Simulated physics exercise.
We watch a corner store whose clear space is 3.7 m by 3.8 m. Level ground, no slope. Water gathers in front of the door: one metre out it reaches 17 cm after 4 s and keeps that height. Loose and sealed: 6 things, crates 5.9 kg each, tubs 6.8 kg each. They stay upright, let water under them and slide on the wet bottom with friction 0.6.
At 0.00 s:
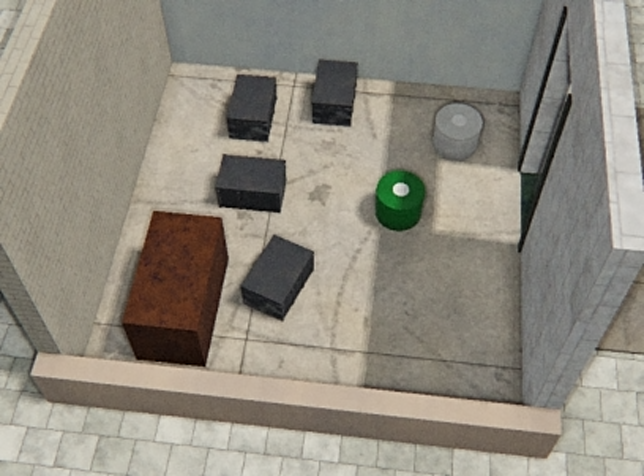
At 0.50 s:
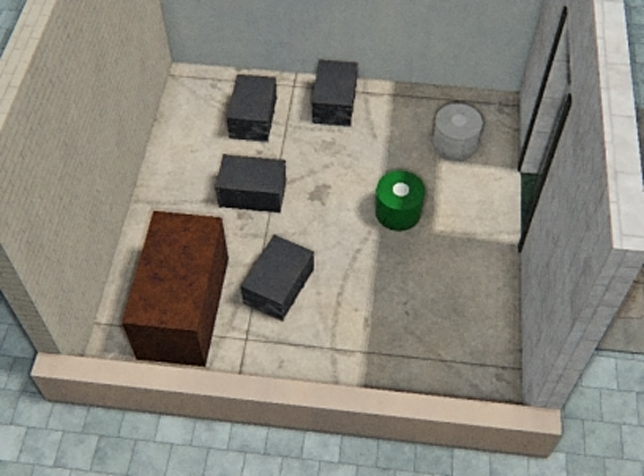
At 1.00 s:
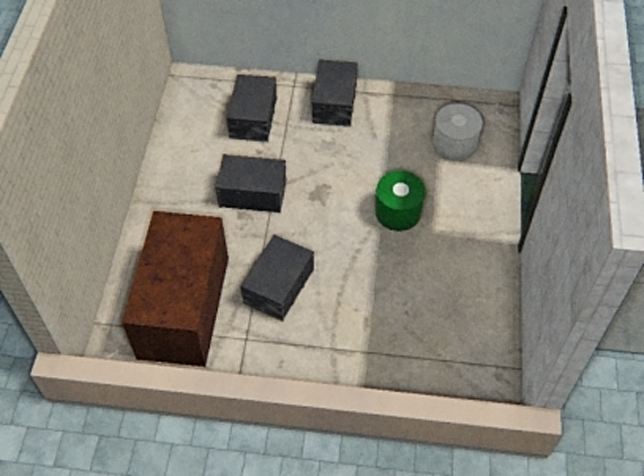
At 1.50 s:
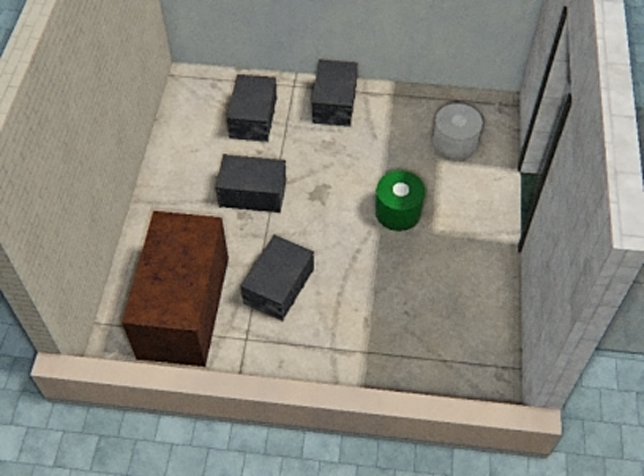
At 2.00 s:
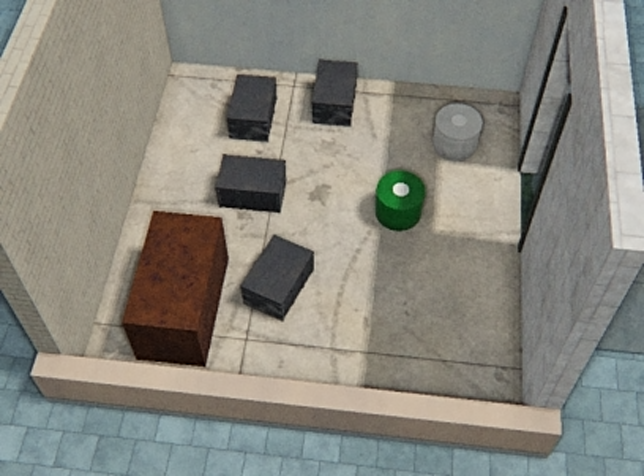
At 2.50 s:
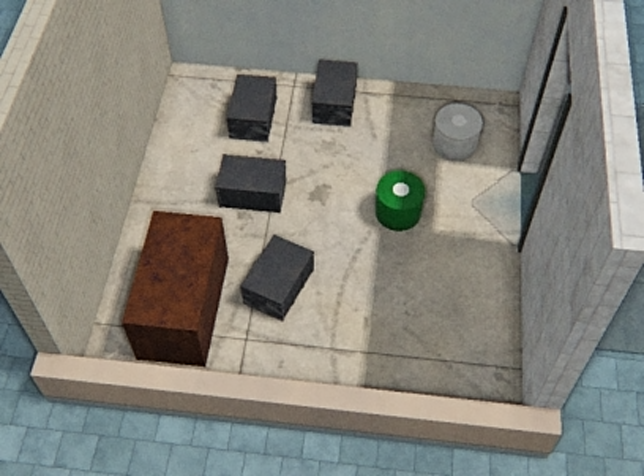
At first, pale paving surrounds a small, open-topped room holding four dark crates, a large rusty-brown block, a green tub and a grey one. Then the paving outside turns bluish under water, and finally a small, thin wedge of water enters at the right-hand doorway, while nothing inside shifts.
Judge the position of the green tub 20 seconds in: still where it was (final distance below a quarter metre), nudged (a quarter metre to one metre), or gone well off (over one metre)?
The green tub is gone well off.
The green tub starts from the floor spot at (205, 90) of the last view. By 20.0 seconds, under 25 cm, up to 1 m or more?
It goes a long way.
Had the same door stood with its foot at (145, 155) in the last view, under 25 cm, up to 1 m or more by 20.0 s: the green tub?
That would leave the green tub a long way off.
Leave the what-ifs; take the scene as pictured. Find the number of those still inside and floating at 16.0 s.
Count: 6.
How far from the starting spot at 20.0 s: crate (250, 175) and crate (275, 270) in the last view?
Shifts: 100 cm / 60 cm.
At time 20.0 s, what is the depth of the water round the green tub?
I'd say around 14 cm.
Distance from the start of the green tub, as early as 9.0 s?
About 200 cm.
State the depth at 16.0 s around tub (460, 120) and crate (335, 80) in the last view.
9 and 12 cm.
After 4.0 s the green tub is near (391, 190), 0.1 m from its start, aground; 0 afloat.
After 9.0 s the green tub is near (155, 209), 2.2 m from its start, afloat; 5 afloat.
After 16.0 s the green tub is near (100, 333), 2.9 m from its start, afloat; 6 afloat.
After 20.0 s the green tub is near (99, 335), 3.0 m from its start, afloat; 6 afloat.
